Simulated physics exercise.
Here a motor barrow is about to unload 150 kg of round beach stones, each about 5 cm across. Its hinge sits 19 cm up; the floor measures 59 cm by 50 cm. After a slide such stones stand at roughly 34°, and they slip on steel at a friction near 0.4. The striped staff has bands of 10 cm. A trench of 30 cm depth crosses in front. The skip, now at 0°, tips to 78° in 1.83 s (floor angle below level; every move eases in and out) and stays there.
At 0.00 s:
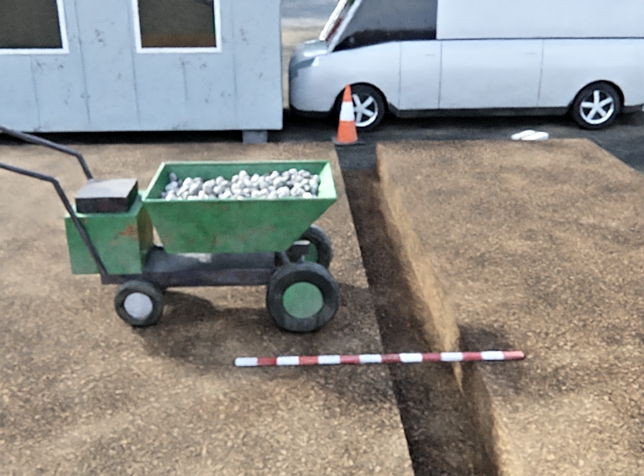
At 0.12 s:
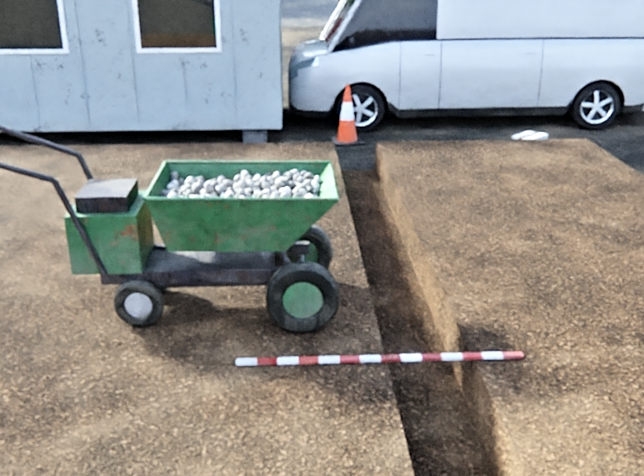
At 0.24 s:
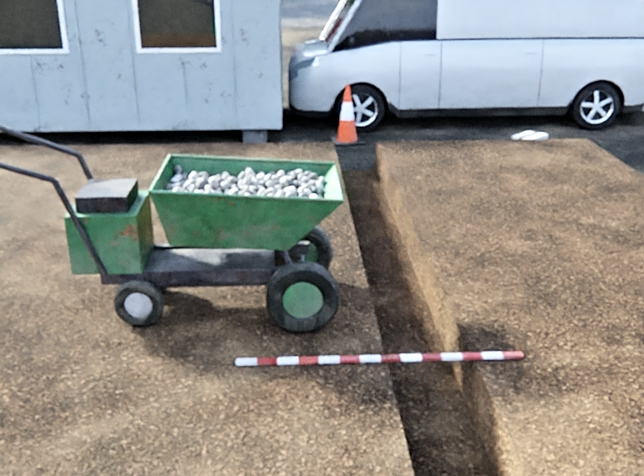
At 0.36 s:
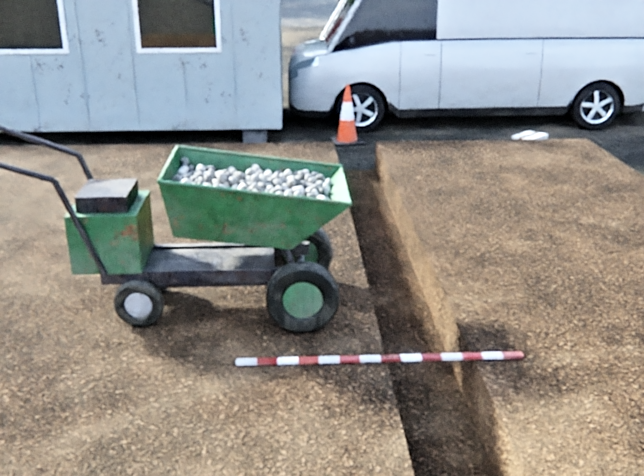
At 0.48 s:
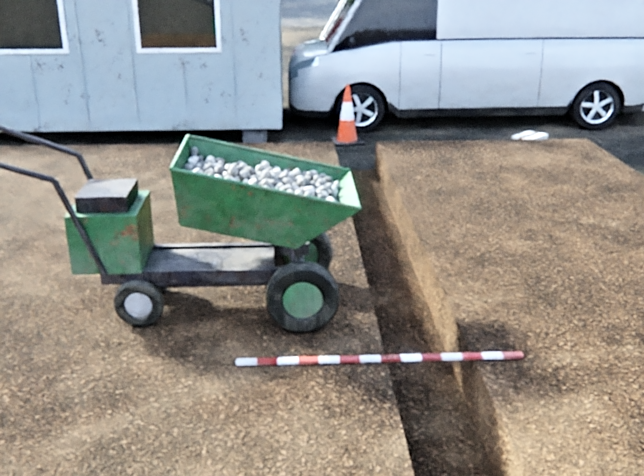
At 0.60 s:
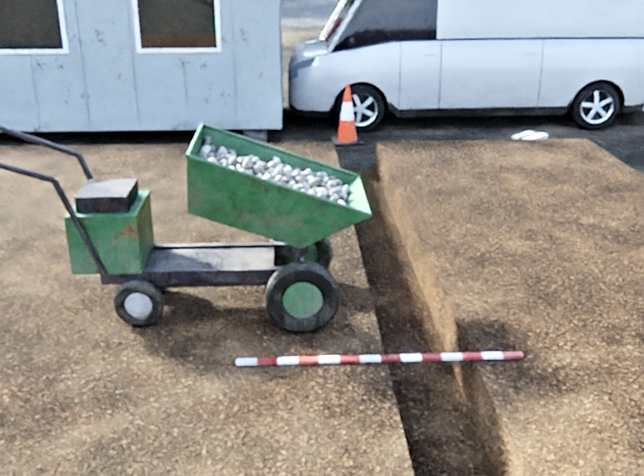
On open brown ground beside a narrow trench, with a grey cabin and a pale van behind, a green motor barrow stands still while its skip of round stones tilts steadily forward, the rear rising and the lip extending right.
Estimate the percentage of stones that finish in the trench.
Close to 71 in a hundred.
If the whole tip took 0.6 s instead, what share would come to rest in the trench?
Then about 45 per cent.
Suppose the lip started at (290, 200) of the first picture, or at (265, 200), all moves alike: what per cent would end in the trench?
First some 100, then 85 per cent.
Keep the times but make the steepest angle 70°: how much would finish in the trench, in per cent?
In that case some 65 per cent.
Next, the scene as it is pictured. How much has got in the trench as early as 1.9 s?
About 60 per cent by then.
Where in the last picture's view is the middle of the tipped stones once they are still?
Their middle is at about (430, 334).
After 1.4 s the floor is at 66°; 91 % in the skip, 9 % in the trench; the foremost stones are at (447, 311).
After 1.9 s the floor is at 78°; 13 % in the skip, 59 % in the trench, 27 % past the trench; the foremost stones are at (568, 298).
After 2.3 s the floor is at 78°; 1 % in the skip, 70 % in the trench, 29 % past the trench; the foremost stones are at (625, 303).
After 4.2 s the floor is at 78°; 0 % in the skip, 71 % in the trench, 29 % past the trench; the foremost stones are past the picture's edge.
